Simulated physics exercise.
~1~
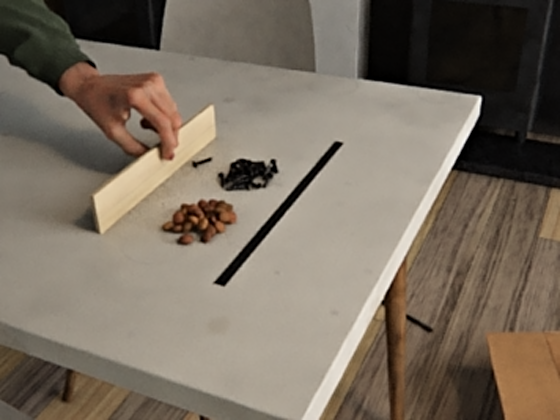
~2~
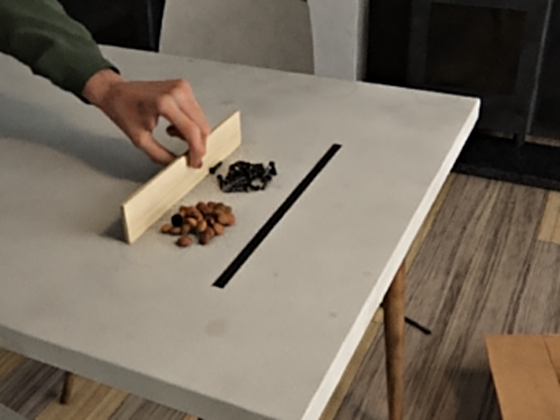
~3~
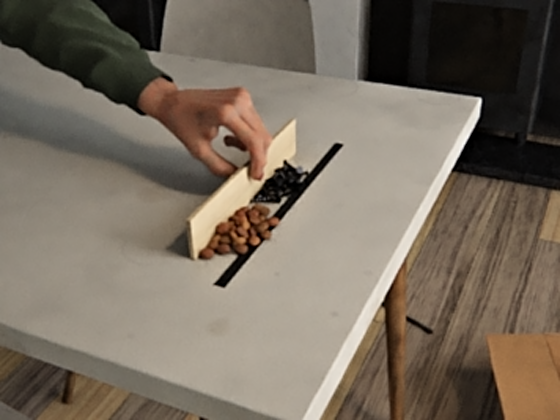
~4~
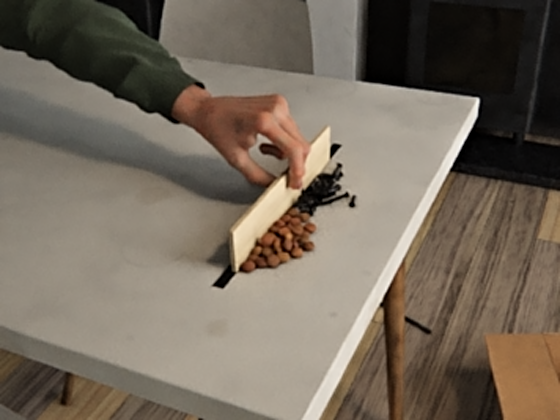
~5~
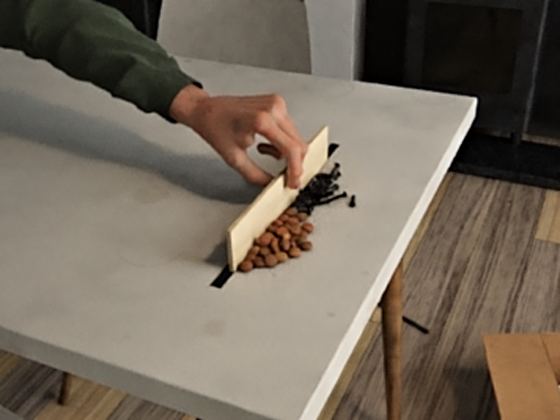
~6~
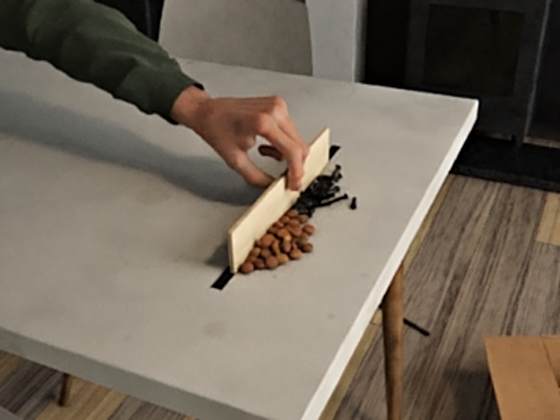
A hand in a dark green sleeve holds a pale strip of wood upright on a light grey tabletop, seen from above at a slight angle, with wooden flooring beyond. In front of the strip lie a nearer pile of reddish-brown nuts and a farther pile of small black pieces, with a line of black tape to their right. The hand slides the strip right until it meets both piles, then pushes them together across the tape. The strip stops at the tape and stays there, with both piles resting on the table, short of its edge.
